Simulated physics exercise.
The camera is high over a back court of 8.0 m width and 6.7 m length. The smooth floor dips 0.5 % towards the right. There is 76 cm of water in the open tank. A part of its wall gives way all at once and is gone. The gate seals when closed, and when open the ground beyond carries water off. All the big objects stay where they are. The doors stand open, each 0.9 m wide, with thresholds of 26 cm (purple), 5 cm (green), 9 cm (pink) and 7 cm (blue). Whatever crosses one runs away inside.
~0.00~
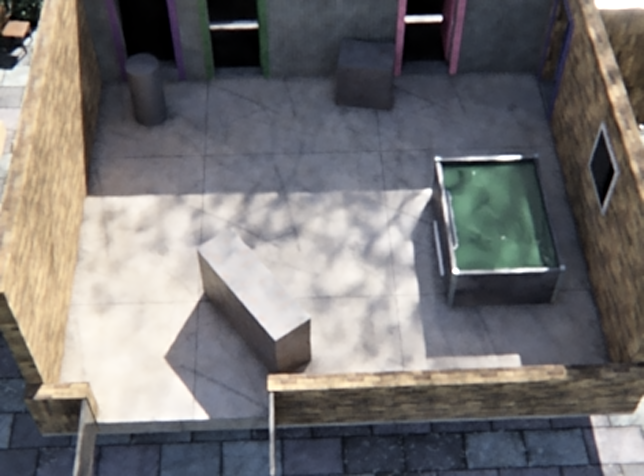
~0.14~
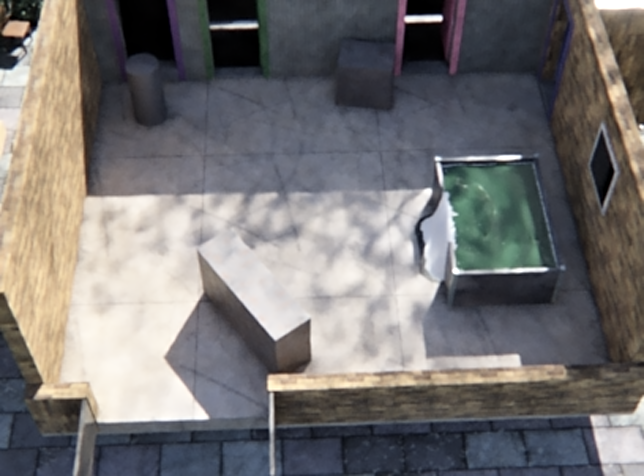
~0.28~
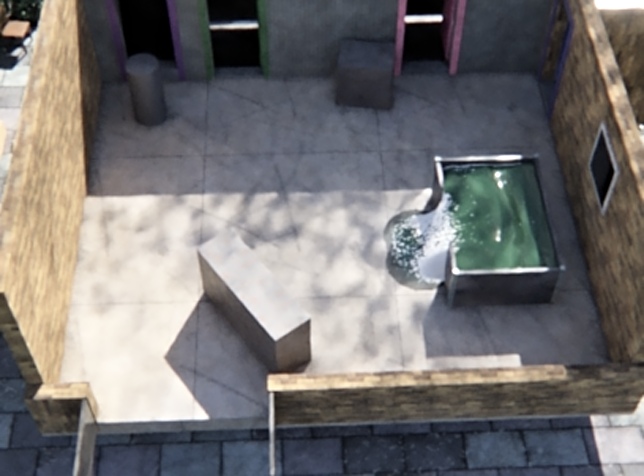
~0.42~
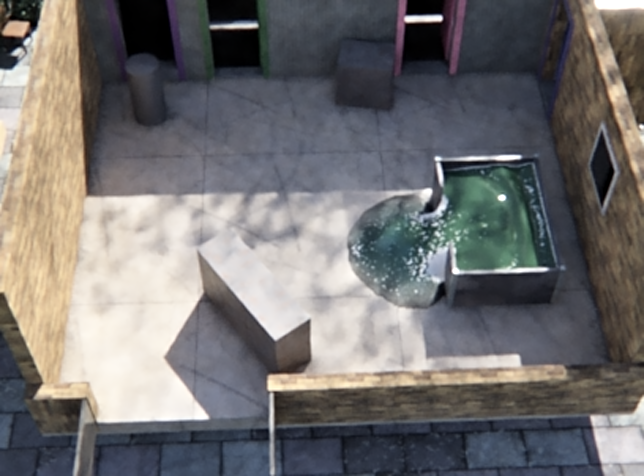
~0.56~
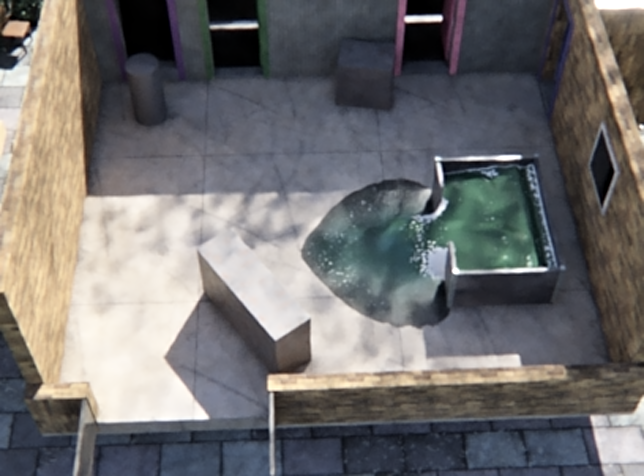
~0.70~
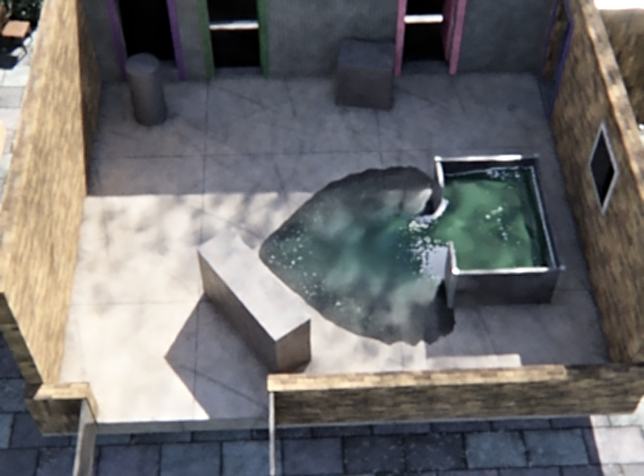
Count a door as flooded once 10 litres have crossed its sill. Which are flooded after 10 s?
Within that time: At the purple door it keeps below the limit; at the green door it goes over the limit; at the pink door it stays under the limit; at the blue door it keeps below the limit.
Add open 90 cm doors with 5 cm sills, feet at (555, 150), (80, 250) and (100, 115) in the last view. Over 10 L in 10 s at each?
In that order: Under, over, past it.
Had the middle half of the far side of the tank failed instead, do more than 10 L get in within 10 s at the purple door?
Against that limit: Purple not over.
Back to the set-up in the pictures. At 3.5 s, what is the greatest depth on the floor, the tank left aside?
About 22 cm.
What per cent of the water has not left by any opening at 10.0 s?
Some 92 per cent remains.
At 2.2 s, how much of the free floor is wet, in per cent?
About 45 per cent.
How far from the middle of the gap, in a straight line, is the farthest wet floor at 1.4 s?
Roughly 5.2 m.
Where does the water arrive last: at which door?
It is the blue one.
After 1.4 s water covers 30 % of the floor and is deepest (37 cm) near (434, 253); purple door not reached, green door not reached, pink door not reached, blue door not reached.
After 2.2 s water covers 45 % of the floor and is deepest (26 cm) near (85, 210); purple door not reached, green door not reached, pink door not reached, blue door not reached.
After 3.5 s water covers 55 % of the floor and is deepest (22 cm) near (122, 87); purple door 9 cm at the sill, 0 L in, green door 5 cm at the sill, 1 L in, pink door not reached, blue door not reached.
After 6.0 s water covers 70 % of the floor and is deepest (15 cm) near (101, 94); purple door 12 cm at the sill, 0 L in, green door 9 cm at the sill, 13 L in, pink door not reached, blue door not reached.
After 10.0 s water covers 95 % of the floor and is deepest (12 cm) near (564, 180); purple door 6 cm at the sill, 0 L in, green door 6 cm at the sill, 28 L in, pink door 1 cm at the sill, 0 L in, blue door 5 cm at the sill, 0 L in.
